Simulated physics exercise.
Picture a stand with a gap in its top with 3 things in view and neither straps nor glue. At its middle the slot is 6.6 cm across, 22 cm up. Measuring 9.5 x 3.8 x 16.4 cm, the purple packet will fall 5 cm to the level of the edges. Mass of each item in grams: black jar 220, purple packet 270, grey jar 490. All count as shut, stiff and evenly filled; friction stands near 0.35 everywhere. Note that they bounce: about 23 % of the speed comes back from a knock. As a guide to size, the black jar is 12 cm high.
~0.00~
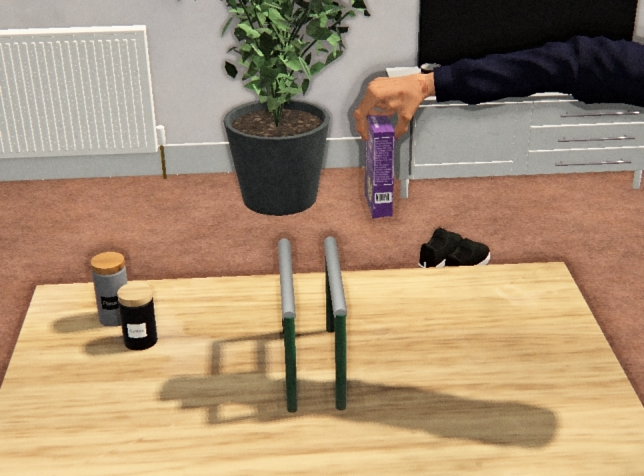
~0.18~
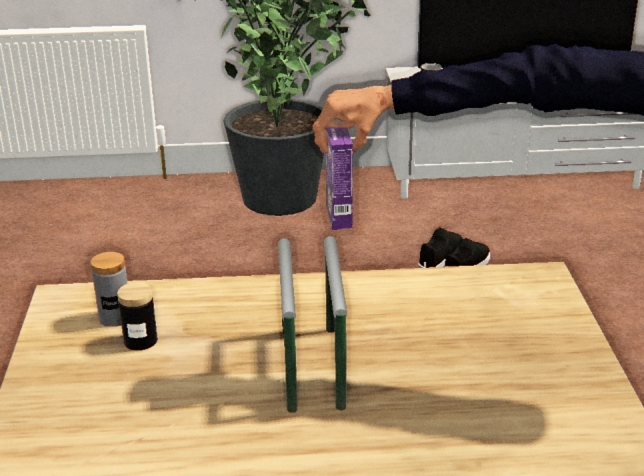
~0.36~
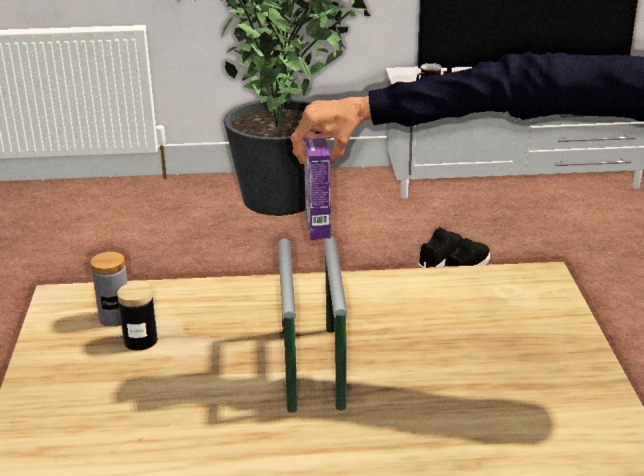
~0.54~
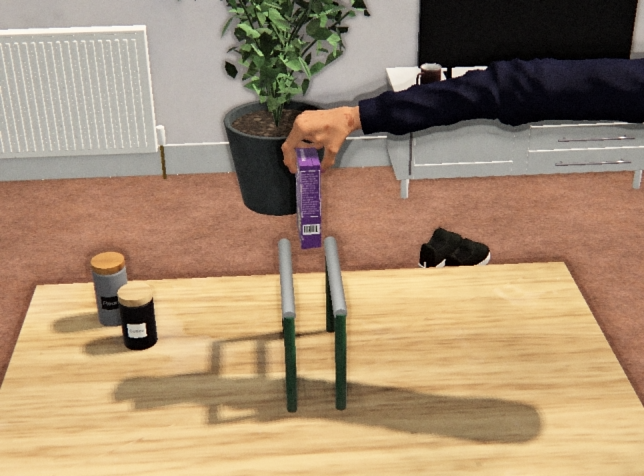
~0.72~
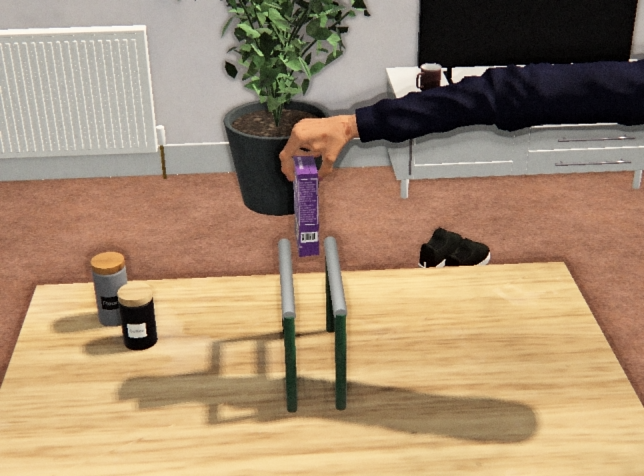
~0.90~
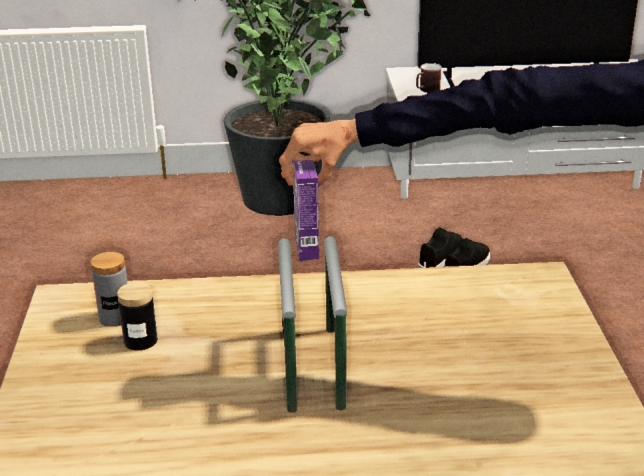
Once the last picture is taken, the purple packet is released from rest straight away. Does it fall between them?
After release the packet falls through.
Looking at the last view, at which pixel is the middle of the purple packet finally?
(309, 333).
After 1.10 s, purple packet slid 5 cm near (306, 232).
After 1.20 s, purple packet slid 20 cm near (308, 301).
After 1.30 s, purple packet slid 26 cm near (309, 330).
At rest (1.9 s), not toppled but over 4 cm from the start, purple packet; the other 2 in place, give or take 4 cm. Seen from the same camera at the end, purple packet near (309, 333). The packet reaches the table.
